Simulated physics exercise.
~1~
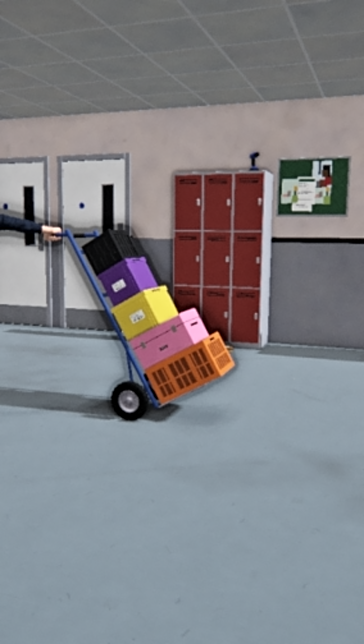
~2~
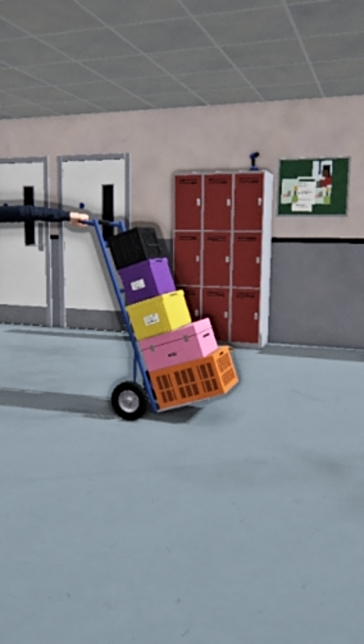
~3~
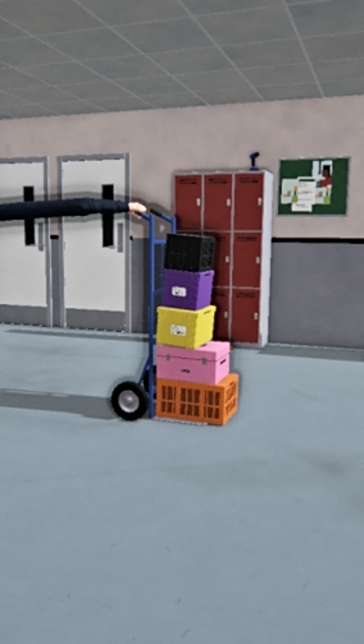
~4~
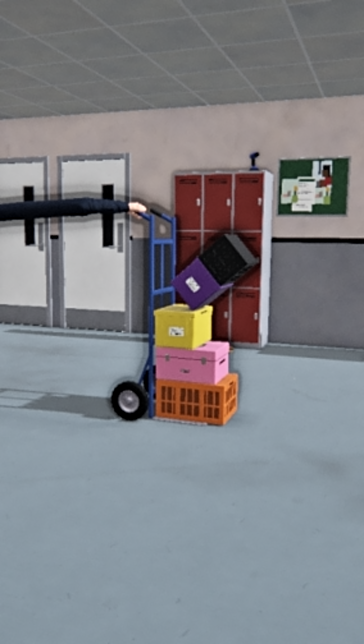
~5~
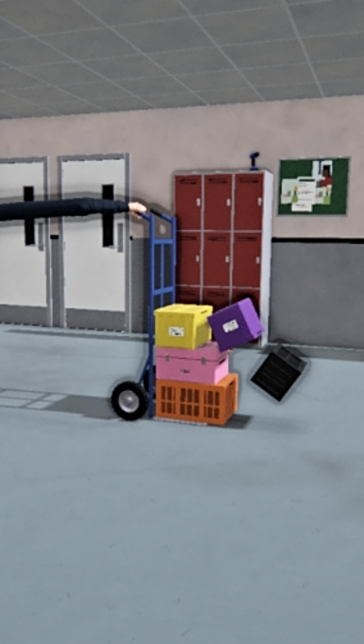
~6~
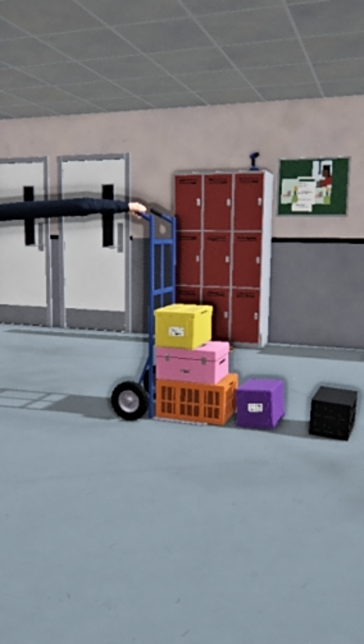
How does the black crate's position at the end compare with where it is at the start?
At the start the black crate sits on top of the stack on the leaning hand truck. At the end it rests on the floor at the far right, beyond the purple tote.
